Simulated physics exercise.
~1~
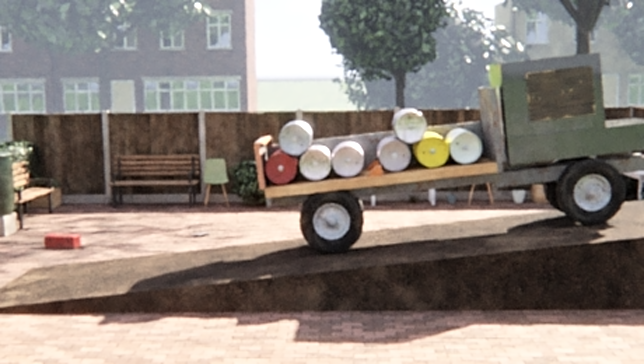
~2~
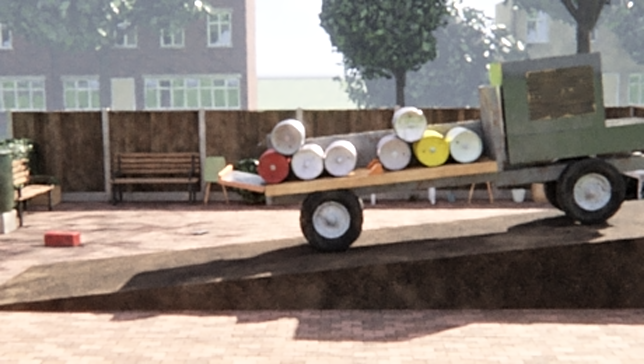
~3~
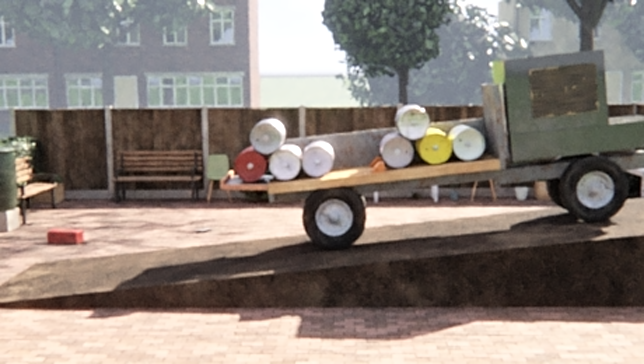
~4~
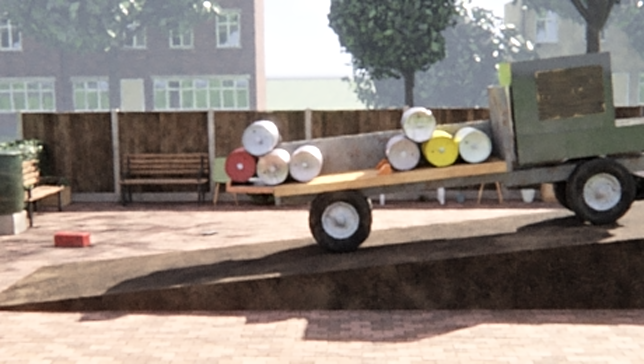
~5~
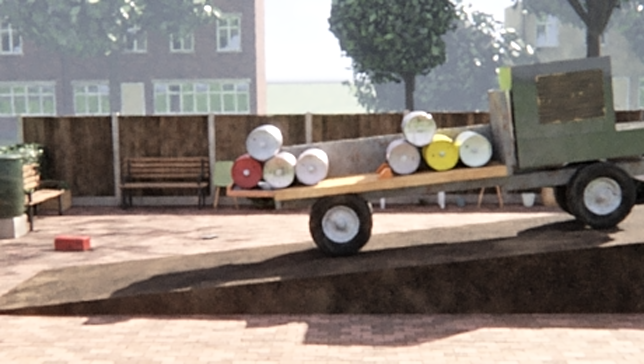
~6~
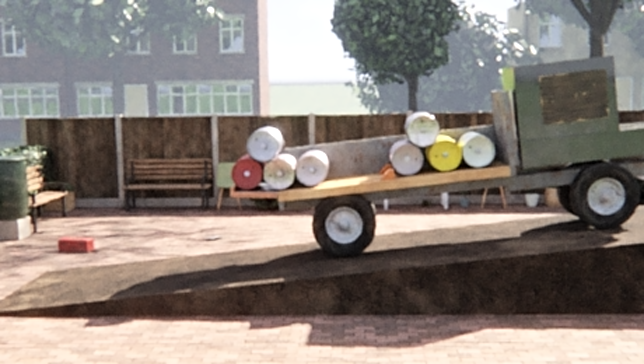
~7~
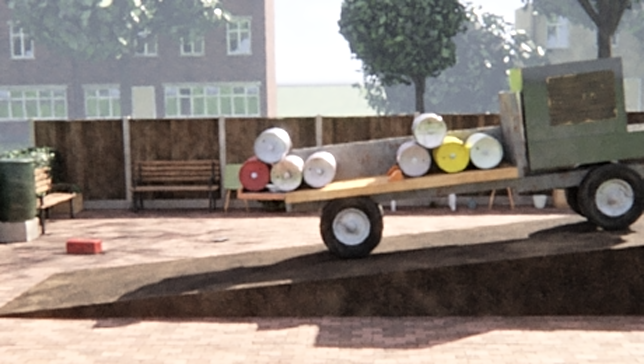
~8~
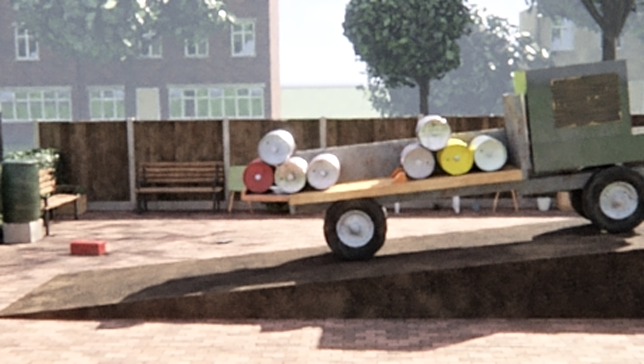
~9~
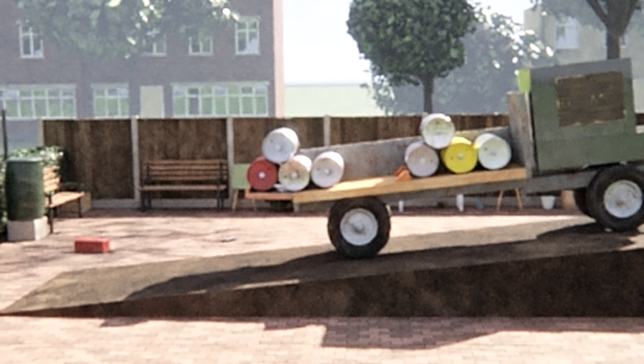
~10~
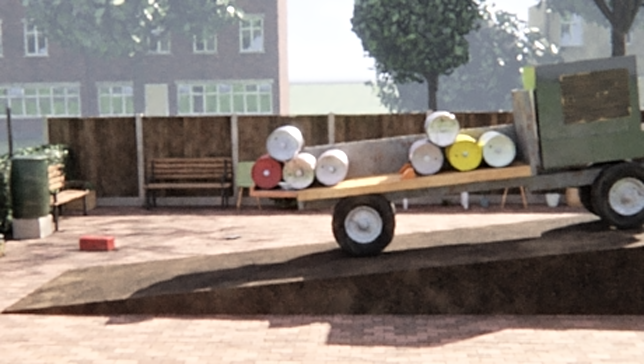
The tailgate of a pick-up parked on a slope dropped open, and the red keg rolled left onto it with a few pale ones, then edged back slightly and settled there, while the yellow keg's group stayed put farther up the bed.
